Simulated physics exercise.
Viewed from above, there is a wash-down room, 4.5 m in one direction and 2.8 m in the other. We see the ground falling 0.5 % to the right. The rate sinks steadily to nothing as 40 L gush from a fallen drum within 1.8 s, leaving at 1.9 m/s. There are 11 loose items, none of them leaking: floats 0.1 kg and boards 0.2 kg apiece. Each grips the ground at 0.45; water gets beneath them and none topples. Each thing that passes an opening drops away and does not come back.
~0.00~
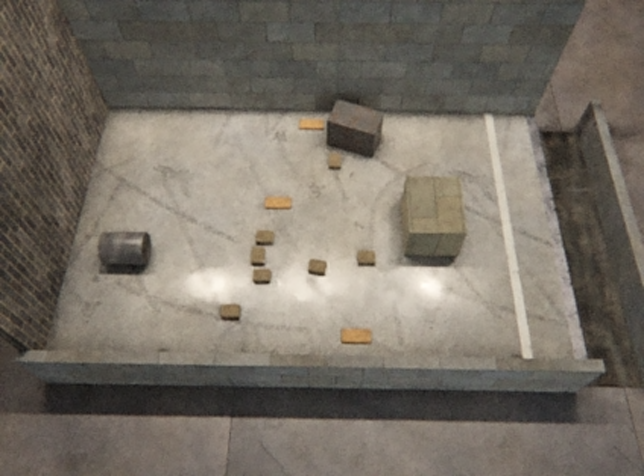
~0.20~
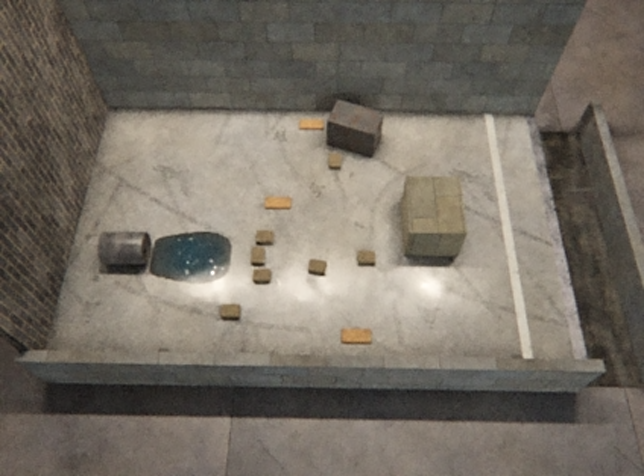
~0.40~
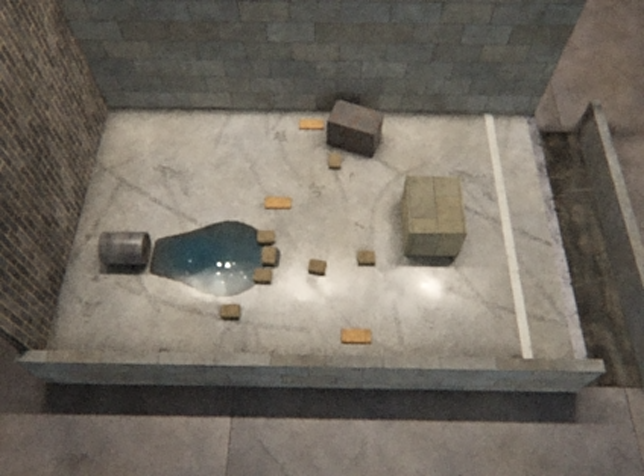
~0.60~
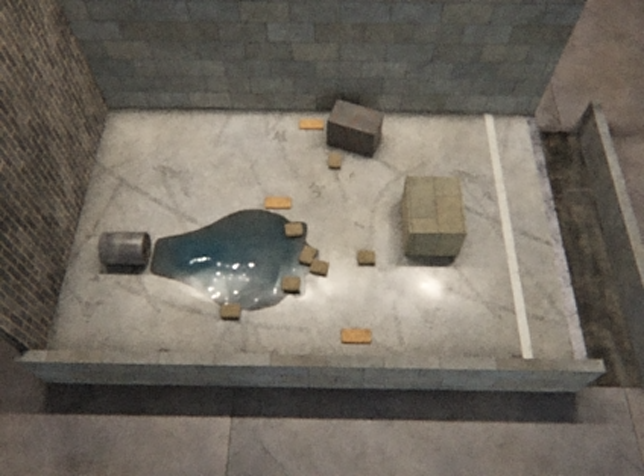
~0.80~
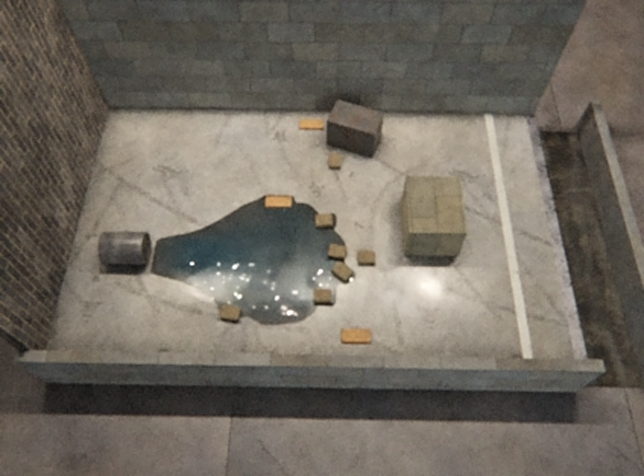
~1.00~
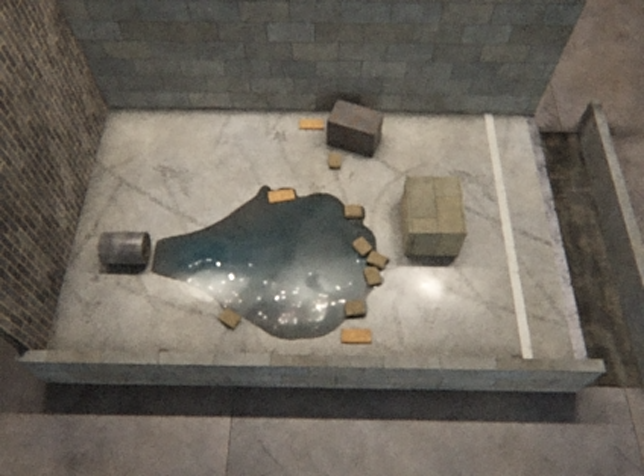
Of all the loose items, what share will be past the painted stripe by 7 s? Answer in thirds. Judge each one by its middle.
The share is between one third and two thirds.
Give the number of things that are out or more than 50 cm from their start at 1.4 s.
The number comes to 5.
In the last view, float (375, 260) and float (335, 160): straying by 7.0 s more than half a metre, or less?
The first one tops the mark and the second one falls shy.
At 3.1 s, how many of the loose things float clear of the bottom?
At that moment 4.
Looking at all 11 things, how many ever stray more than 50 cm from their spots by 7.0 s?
The answer here is 7.
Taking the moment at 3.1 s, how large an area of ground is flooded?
Flooded: Near 3.0 m2.
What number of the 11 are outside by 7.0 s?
The count is 4.
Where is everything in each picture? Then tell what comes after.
A float at (258, 255) rests on the ground; a float at (262, 274), on the bottom; 0.0 m2 under water; 0 of 11 have shifted, in the first picture.
A float at (258, 255) rests on the ground; a float at (262, 274), on the bottom; water covers 0.3 m2; 0 of 11 have shifted, in the second picture.
A float at (269, 255), on the bottom, 10 cm from its start; a float at (263, 274) rests on the ground; water covers 0.6 m2; 1 of 11 have shifted, in the third picture.
A float at (308, 254) rests on the ground, 46 cm from its start; a float at (291, 283), on the bottom, 28 cm from its start; water covers 1.0 m2; 3 of 11 have shifted, in the fourth picture.
A float at (337, 250) rests on the ground, 73 cm from its start; a float at (323, 294), on the bottom, 59 cm from its start; water covers 1.4 m2; 4 of 11 have shifted, in the fifth picture.
A float at (362, 245) floats, 97 cm from its start; a float at (355, 307) rests on the ground, 89 cm from its start; water covers 1.9 m2; 7 of 11 have shifted, in the sixth picture.
After 1.4 s 0 of 11 are over the mark; 1 afloat.
After 3.1 s 3 of 11 are over the mark; 4 afloat.
After 4.9 s 4 of 11 are over the mark; 2 afloat.
After 7.0 s 4 of 11 are over the mark; 0 afloat.
